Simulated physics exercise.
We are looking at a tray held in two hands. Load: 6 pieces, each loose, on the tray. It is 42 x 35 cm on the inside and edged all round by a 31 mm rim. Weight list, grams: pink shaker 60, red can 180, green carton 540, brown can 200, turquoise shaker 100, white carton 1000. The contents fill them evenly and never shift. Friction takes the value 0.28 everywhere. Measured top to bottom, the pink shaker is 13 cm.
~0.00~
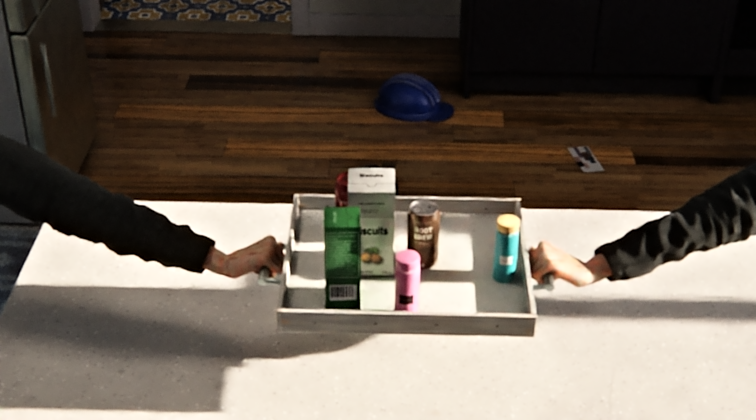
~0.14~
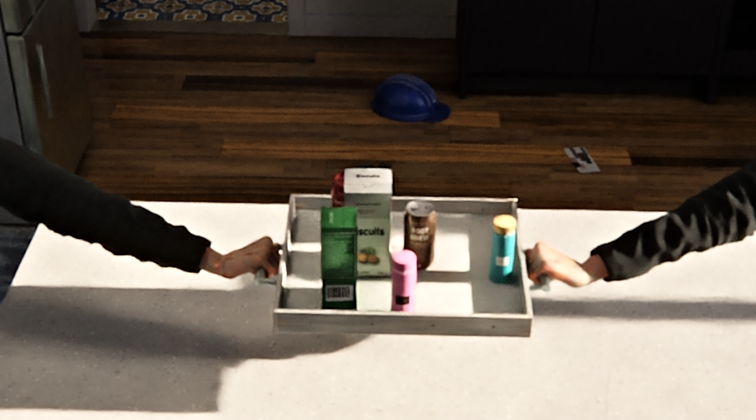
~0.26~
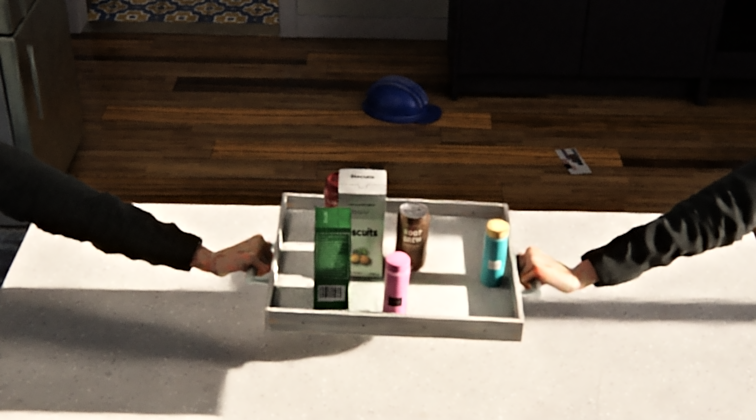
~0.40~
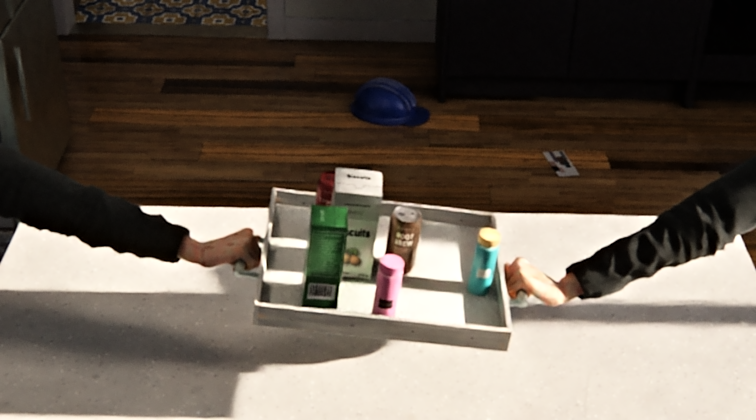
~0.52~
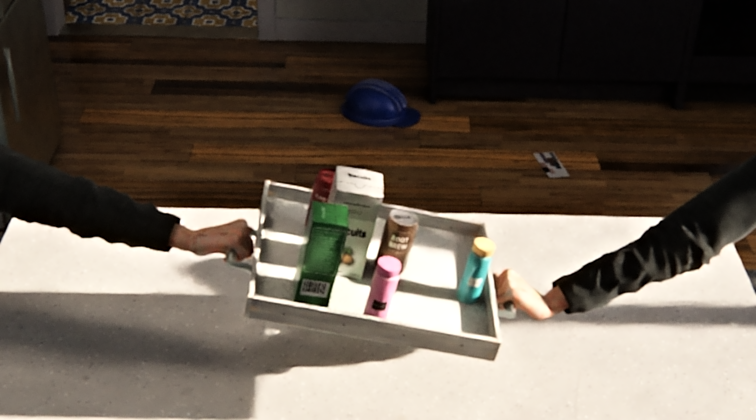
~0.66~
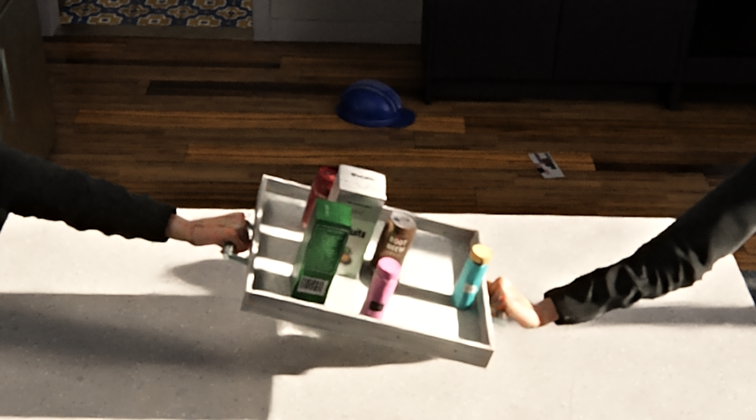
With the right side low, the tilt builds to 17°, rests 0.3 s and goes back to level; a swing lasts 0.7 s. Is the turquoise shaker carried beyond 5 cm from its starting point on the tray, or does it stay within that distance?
It stays within that distance.
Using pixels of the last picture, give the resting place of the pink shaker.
Around (416, 294).
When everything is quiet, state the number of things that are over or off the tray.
My answer is 0.
By 1.16 s, tray tilted 17°, right edge down; turquoise shaker 2 cm from its spot near (479, 281); green carton 6 cm from its spot; white carton 6 cm from its spot.
By 1.36 s, tray tilted 12°, right edge down; turquoise shaker 2 cm from its spot near (479, 274); green carton 11 cm from its spot; white carton 10 cm from its spot.
When it is over (2.3 s), not toppled but over 5 cm from the start, pink shaker, red can, green carton, brown can and white carton; the last one within 5 cm of the start. In the last view, turquoise shaker near (476, 255).
